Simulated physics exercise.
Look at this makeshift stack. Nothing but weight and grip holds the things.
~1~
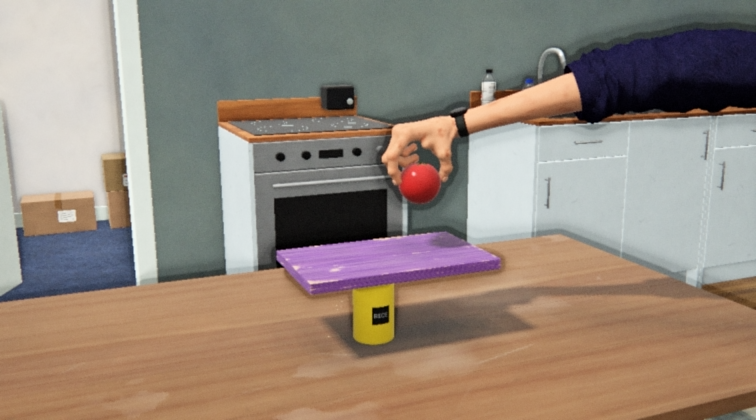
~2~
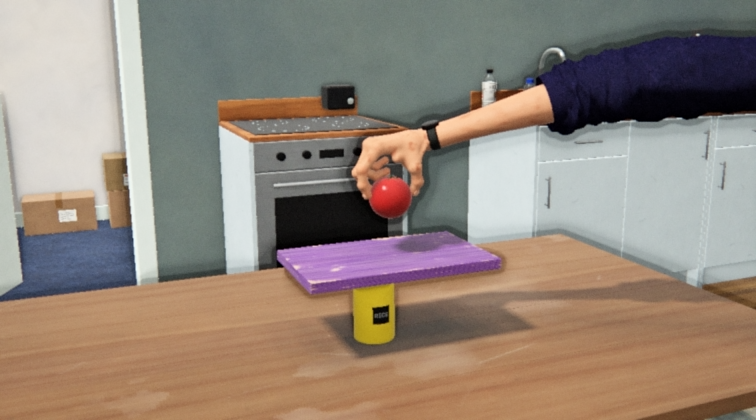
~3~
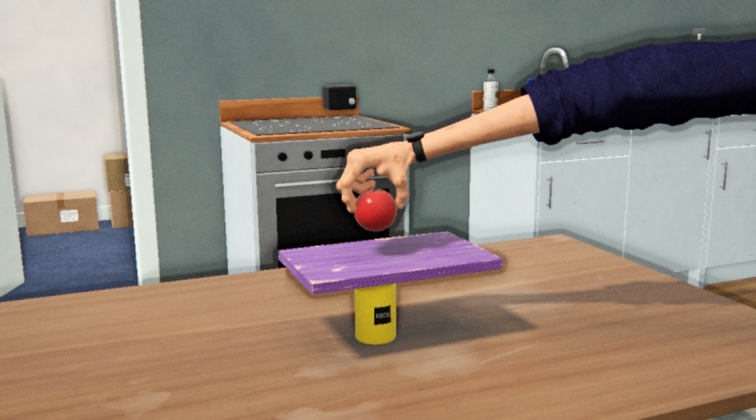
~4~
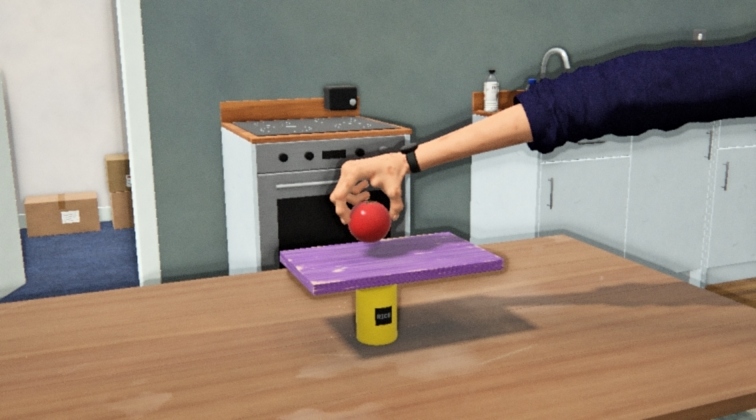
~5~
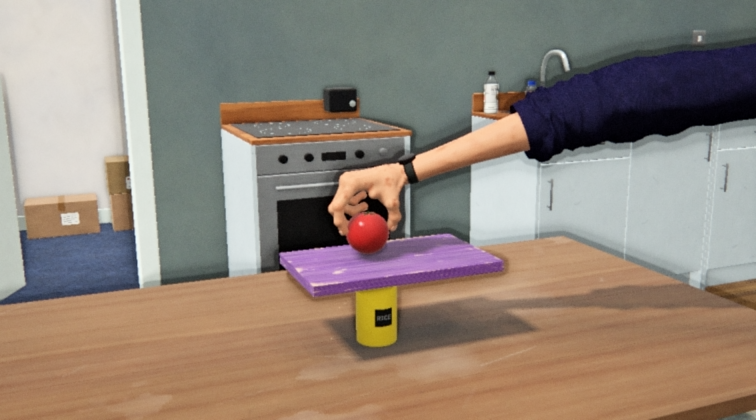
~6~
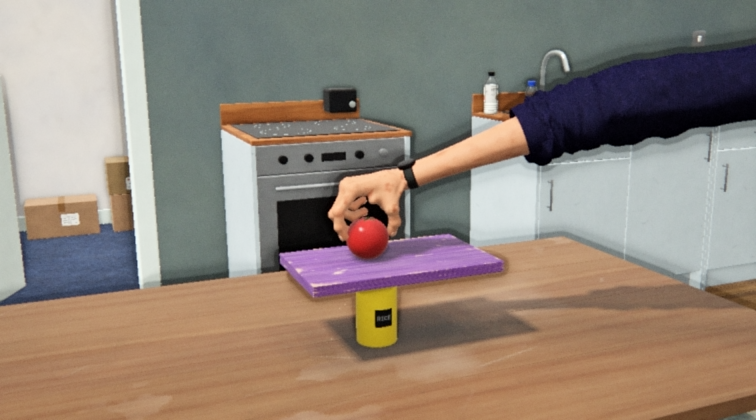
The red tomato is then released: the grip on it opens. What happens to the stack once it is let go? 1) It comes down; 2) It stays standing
It stays standing.
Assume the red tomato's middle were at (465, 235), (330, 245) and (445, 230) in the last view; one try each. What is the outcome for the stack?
The first time it collapses, the second time it stays standing, and the third time it collapses.
Then, 0.20 s after the last picture, nothing has stirred.
Then, 0.40 s after the last picture, red tomato resting near (368, 238).
At rest, all 3 in place. Seen from the same camera at the end, red tomato near (368, 238). The stack stays up.
